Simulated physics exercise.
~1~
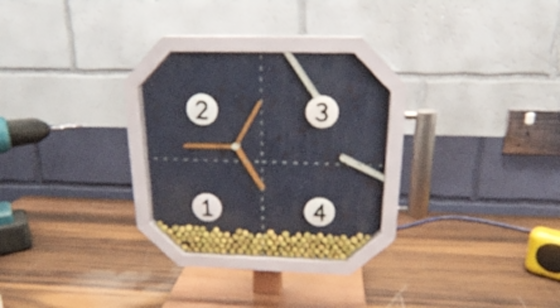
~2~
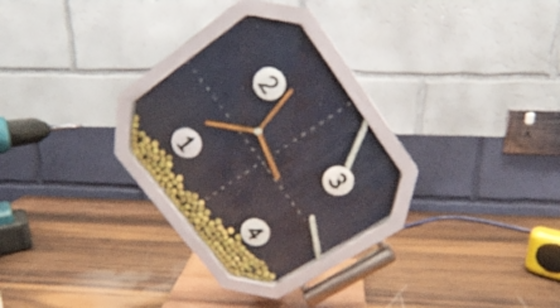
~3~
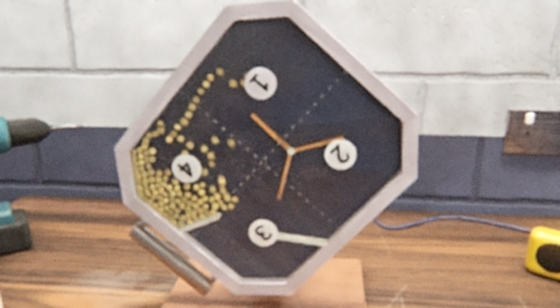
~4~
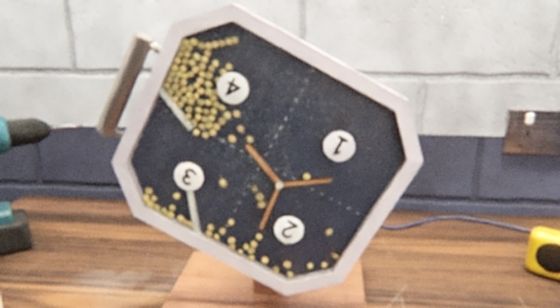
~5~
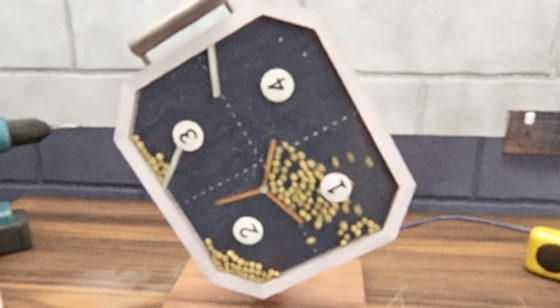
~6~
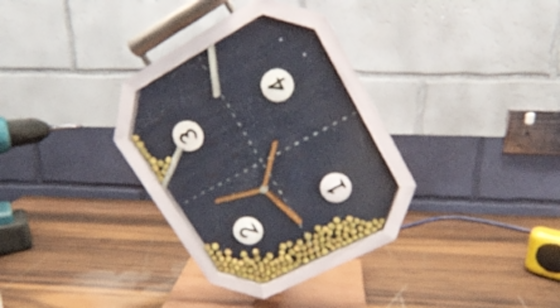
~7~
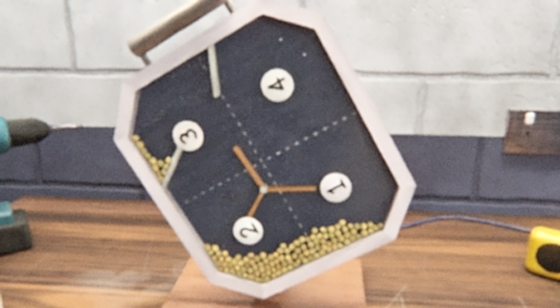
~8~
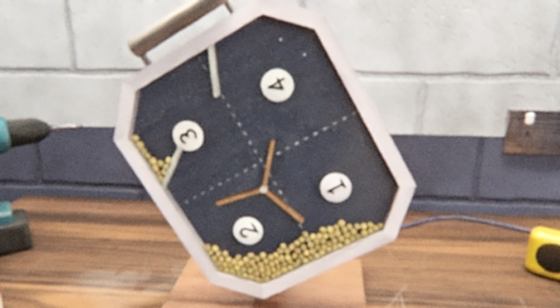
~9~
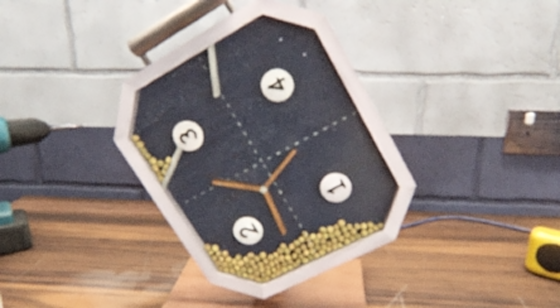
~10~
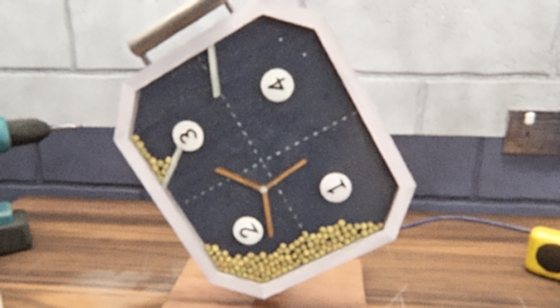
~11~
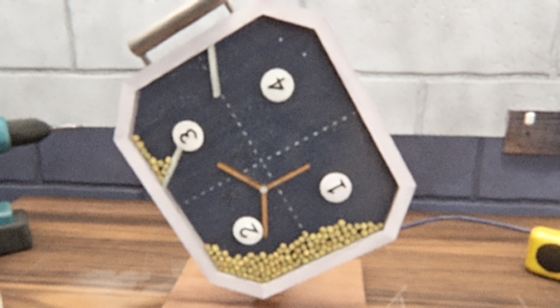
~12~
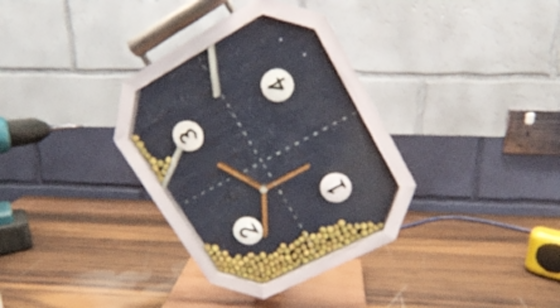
The octagonal case of golden beans swung round well past upside down, sending them tumbling past its pale bars and three-armed spinner, then stopped tilted with most heaped along the bottom and a few caught at the left, as the spinner settled.
